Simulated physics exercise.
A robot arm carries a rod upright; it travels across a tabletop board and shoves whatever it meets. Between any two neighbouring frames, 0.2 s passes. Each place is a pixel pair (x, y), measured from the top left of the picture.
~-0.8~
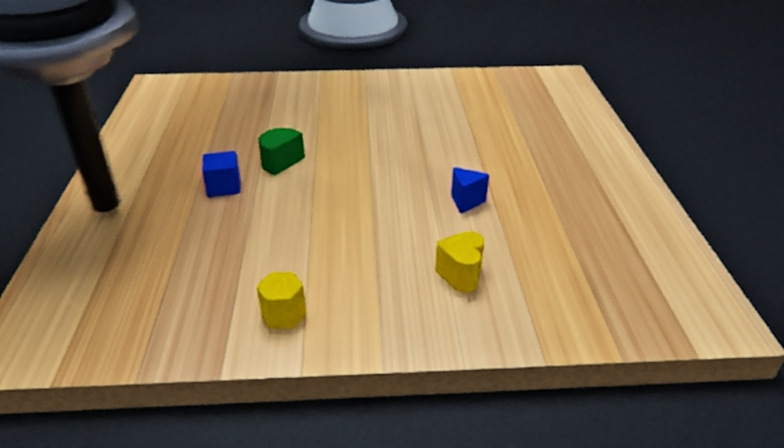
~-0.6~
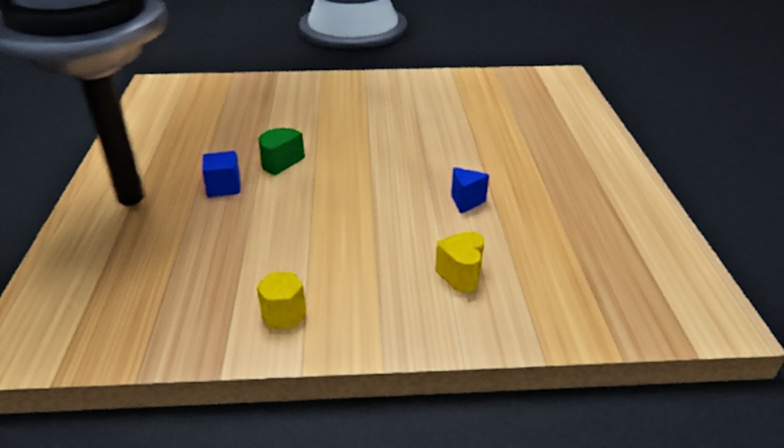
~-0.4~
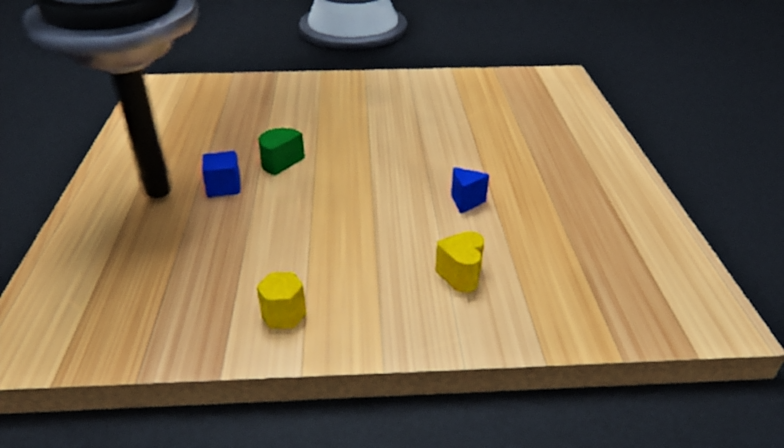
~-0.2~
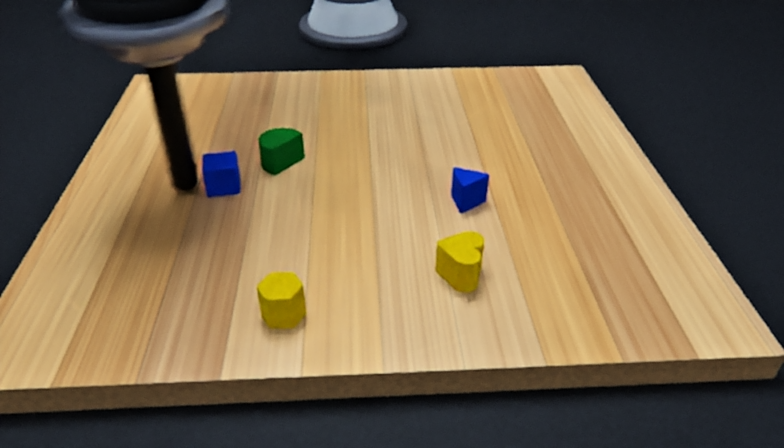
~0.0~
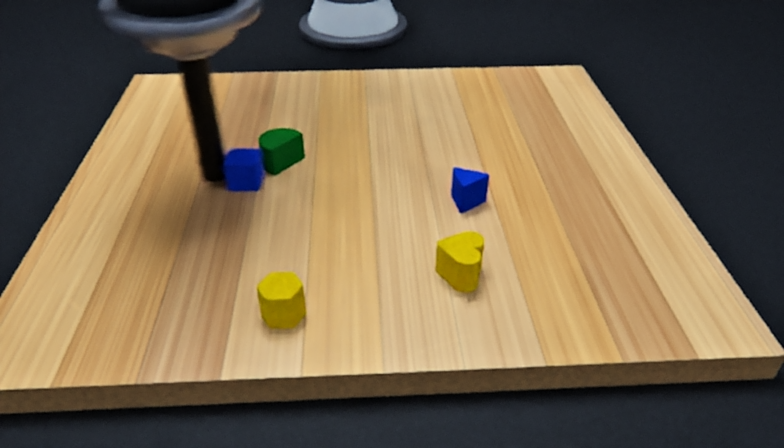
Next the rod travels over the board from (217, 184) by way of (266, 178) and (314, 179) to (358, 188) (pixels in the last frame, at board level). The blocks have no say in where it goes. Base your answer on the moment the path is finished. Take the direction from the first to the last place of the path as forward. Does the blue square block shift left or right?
The blue square block is shifted sideways to the right, facing along the path from start to end.
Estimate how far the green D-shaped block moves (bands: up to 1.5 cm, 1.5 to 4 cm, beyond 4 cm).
It goes hardly anywhere, under 1.5 cm.
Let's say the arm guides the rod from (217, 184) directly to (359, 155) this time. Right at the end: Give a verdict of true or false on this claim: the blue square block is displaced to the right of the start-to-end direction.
Answer: True.
What follows on the original path. One third of the way, rod (266, 170); blue square block (291, 157), turned 15° clockwise; green D-shaped block (283, 135), turned 25° anticlockwise.
Two thirds of the way, rod (315, 172); blue square block (334, 164), turned 55° clockwise; green D-shaped block (287, 133), turned 40° anticlockwise.
At the end, rod (358, 180); blue square block (368, 178), turned 85° clockwise; green D-shaped block (287, 133), turned 40° anticlockwise.
